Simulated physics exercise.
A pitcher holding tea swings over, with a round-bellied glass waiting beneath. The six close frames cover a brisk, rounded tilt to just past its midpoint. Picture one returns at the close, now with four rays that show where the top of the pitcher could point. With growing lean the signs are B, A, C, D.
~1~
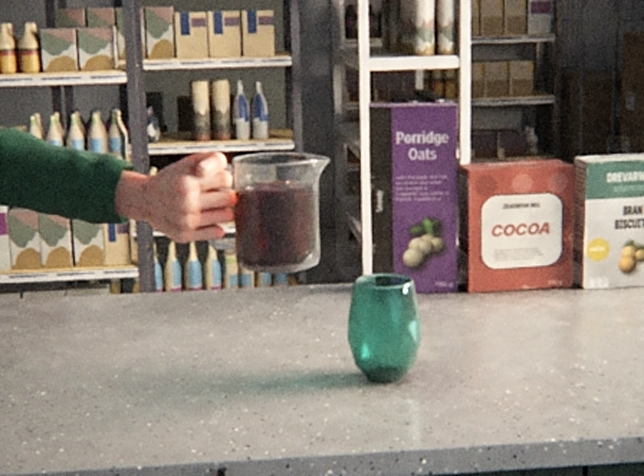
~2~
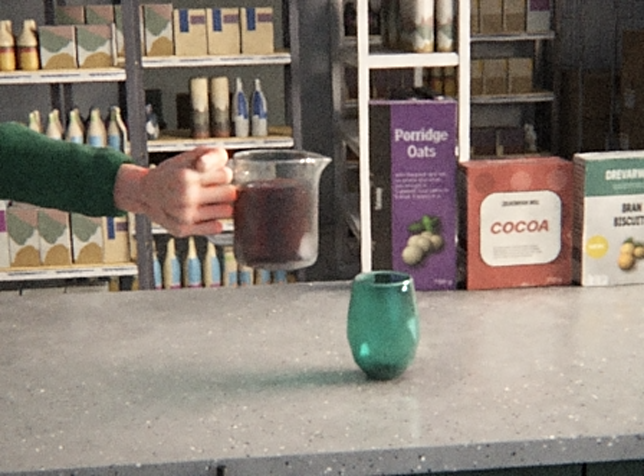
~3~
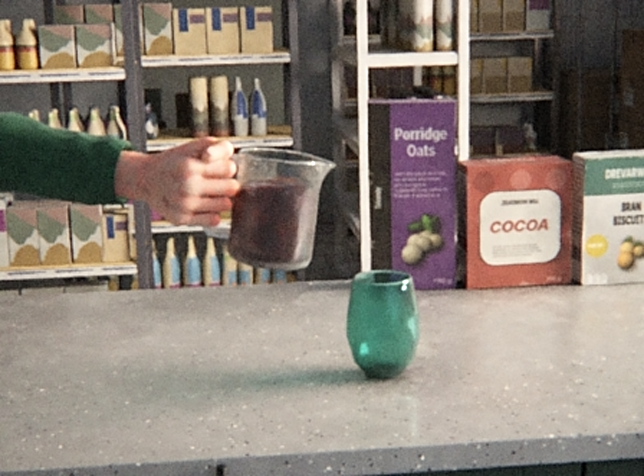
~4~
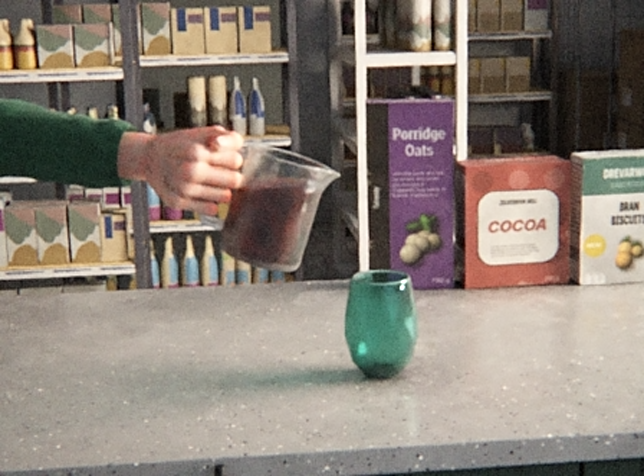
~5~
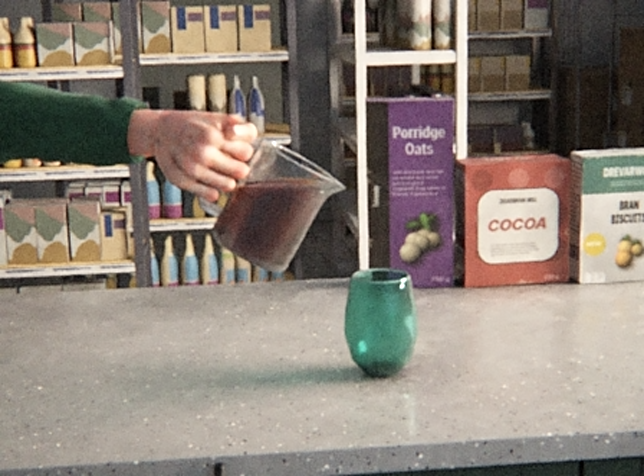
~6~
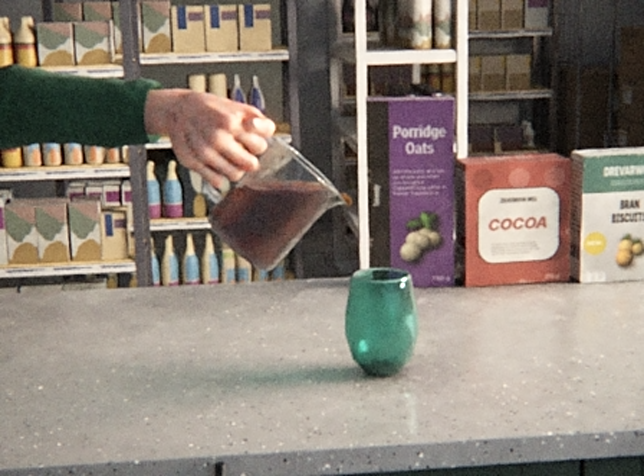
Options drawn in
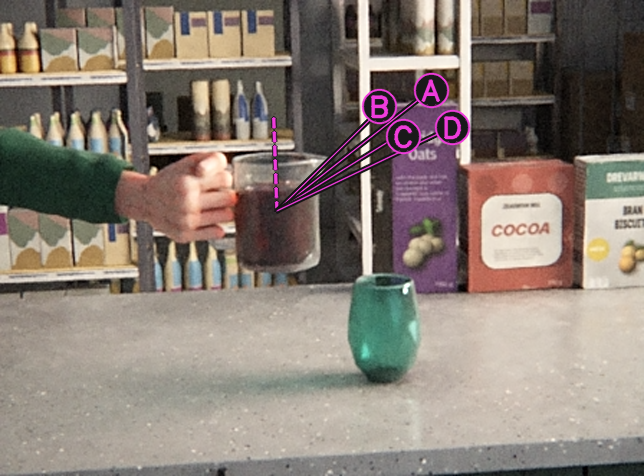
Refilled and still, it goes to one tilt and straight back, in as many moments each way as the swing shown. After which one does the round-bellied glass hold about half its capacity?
D works best here.
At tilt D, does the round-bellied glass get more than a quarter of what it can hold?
Yes.
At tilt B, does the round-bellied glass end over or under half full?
Under half.
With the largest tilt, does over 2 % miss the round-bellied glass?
No, it does not.
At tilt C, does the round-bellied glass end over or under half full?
Under.
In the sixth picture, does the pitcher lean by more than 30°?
Yes.
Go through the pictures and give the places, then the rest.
In the first picture, upright, lip at (328, 159); rim of the round-bellied glass round (384, 280); nothing has left yet.
In the second picture, tipped about 2°, lip at (329, 159); nothing has left yet.
In the third picture, tipped about 9°, lip at (334, 164); nothing has left yet.
In the fourth picture, tipped about 18°, lip at (338, 174); nothing has left yet.
In the fifth picture, tipped about 31°, lip at (343, 187); nothing has left yet.
In the sixth picture, tipped about 43°, lip at (346, 202); nothing has left yet.
In magenta, A at (417, 100); B at (369, 120); C at (386, 142); D at (437, 134).
Choosing A, the round-bellied glass ends with about 25 % of what it can hold.
Choosing B, the round-bellied glass ends with about 15 % of what it can hold.
Choosing C, the round-bellied glass ends with about 38 % of what it can hold.
Choosing D, the round-bellied glass ends with about 53 % of what it can hold.
